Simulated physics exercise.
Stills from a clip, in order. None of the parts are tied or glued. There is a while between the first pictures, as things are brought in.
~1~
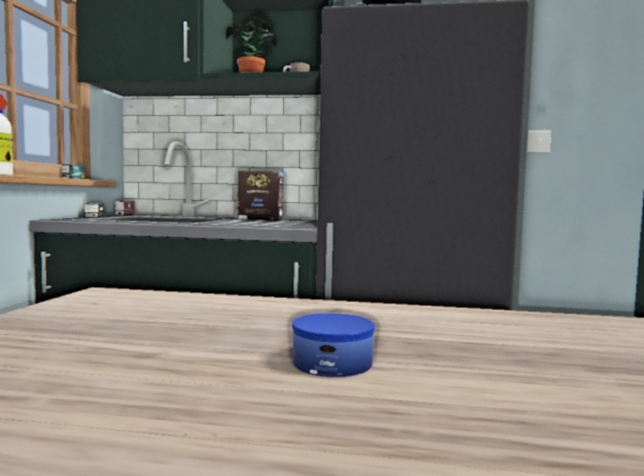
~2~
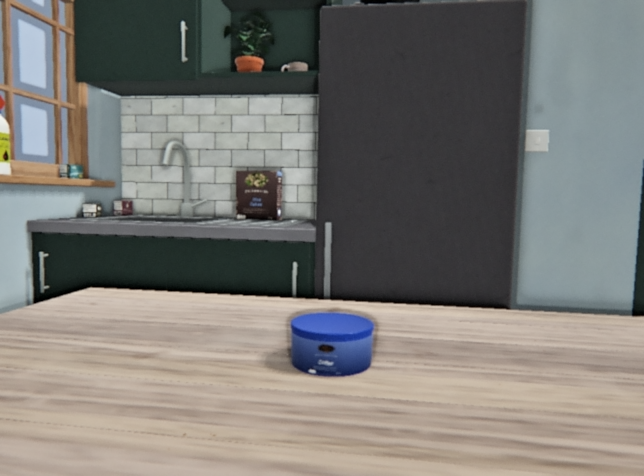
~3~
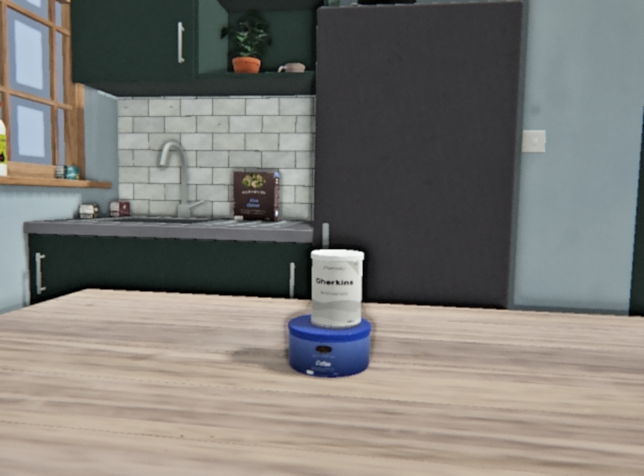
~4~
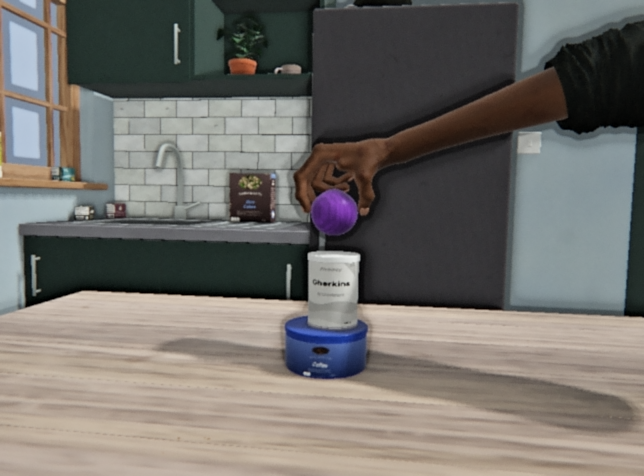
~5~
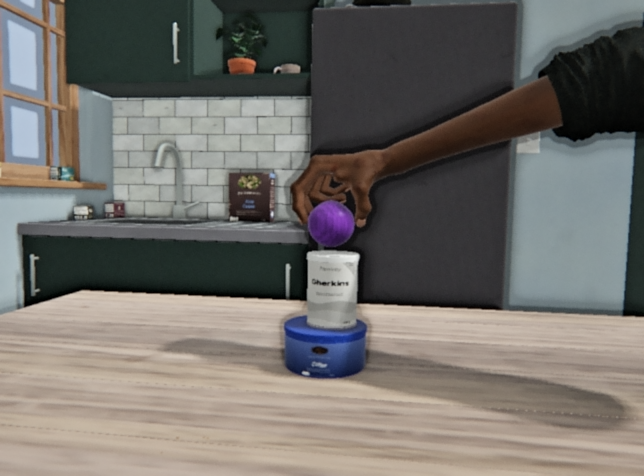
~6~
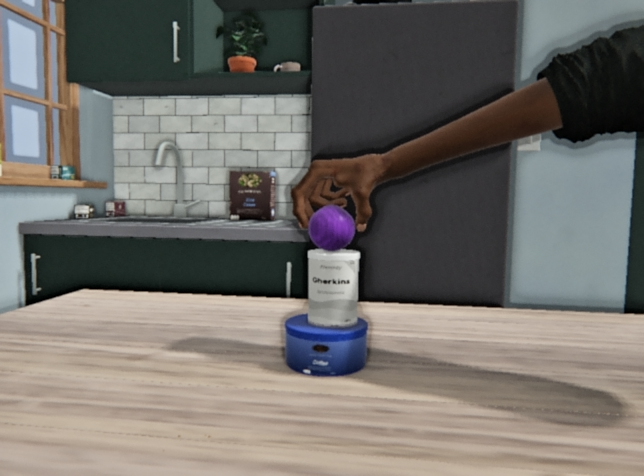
On a kitchen table, a white container appears on a blue tub, and a hand lowers a purple ball onto it.
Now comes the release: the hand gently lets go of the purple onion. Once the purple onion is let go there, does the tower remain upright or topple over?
Short answer: It's safe.
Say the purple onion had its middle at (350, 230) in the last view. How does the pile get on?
Observed: Pile steady.
Then, 0.20 s on from there, no change.
Then, 0.50 s on from there, purple onion resting near (332, 229).
In the end, all 3 unmoved. At the end, from the last picture's camera, purple onion near (332, 229). The pile stays up.
